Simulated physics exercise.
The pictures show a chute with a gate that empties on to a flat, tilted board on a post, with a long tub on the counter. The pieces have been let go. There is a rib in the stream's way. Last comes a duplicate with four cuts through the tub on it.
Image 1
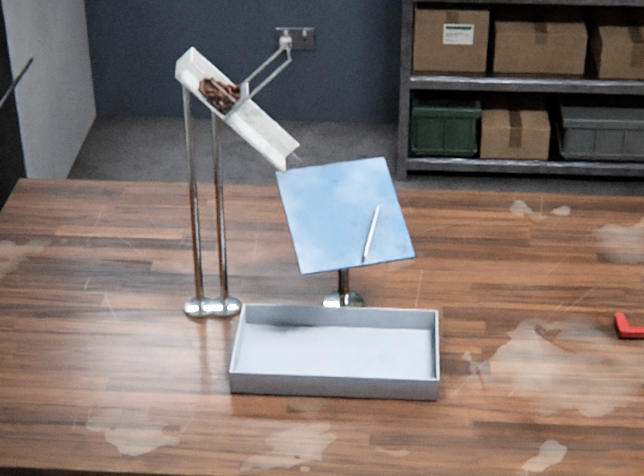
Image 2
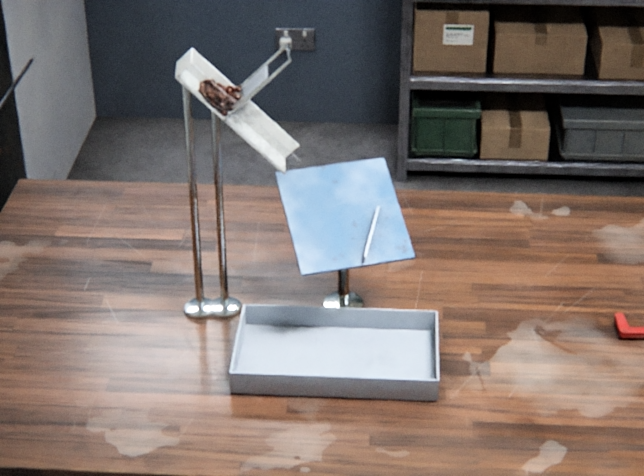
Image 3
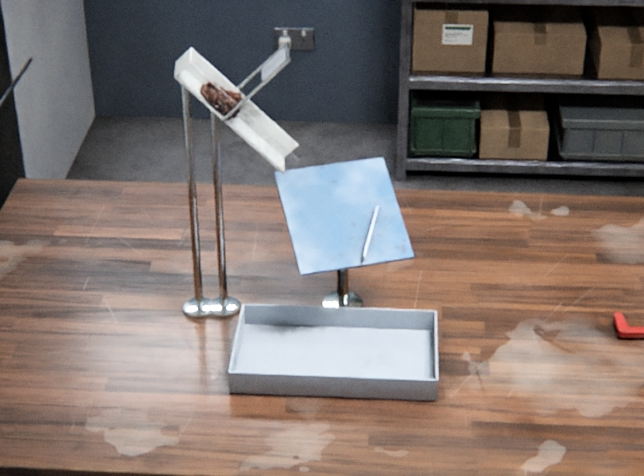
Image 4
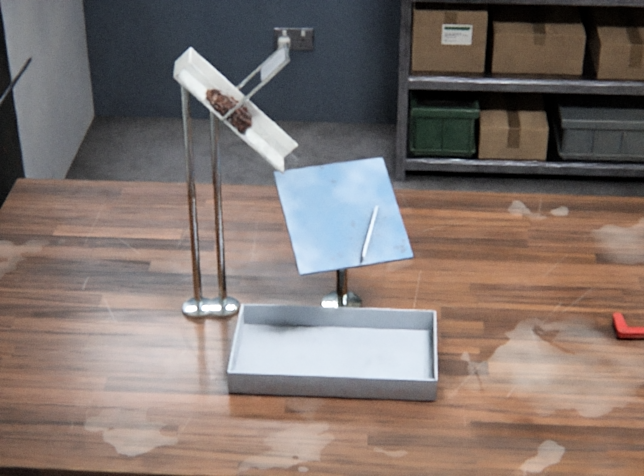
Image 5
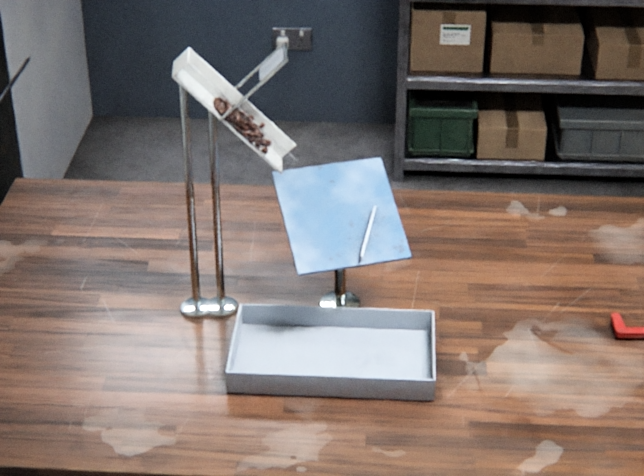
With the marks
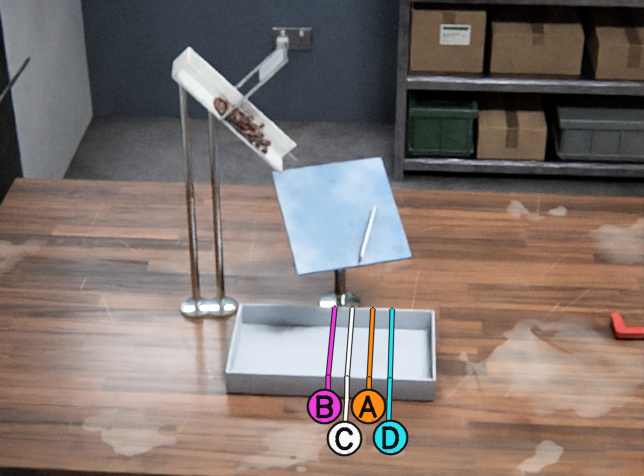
Wooden counter with a tilted blue board and empty grey tub, small brown pieces sliding down a white chute past its gate.
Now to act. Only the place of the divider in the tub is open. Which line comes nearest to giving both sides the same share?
Use line C.
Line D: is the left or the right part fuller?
The left side.
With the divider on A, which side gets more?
Left.
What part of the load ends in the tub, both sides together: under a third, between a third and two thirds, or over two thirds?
About that: Over two thirds.
On the marked copy, line A crosses the front rim at (369, 377); line B crosses the front rim at (328, 376); line C crosses the front rim at (347, 376); line D crosses the front rim at (390, 378).
If A is chosen, of what is caught, nearly all on the left of the divider, a stray few on the right.
If B is chosen, of what is caught, a small part on the left of the divider, nearly all on the right.
If C is chosen, of what is caught, about half on the left of the divider, about half on the right.
If D is chosen, of what is caught, all on the left of the divider, none on the right.
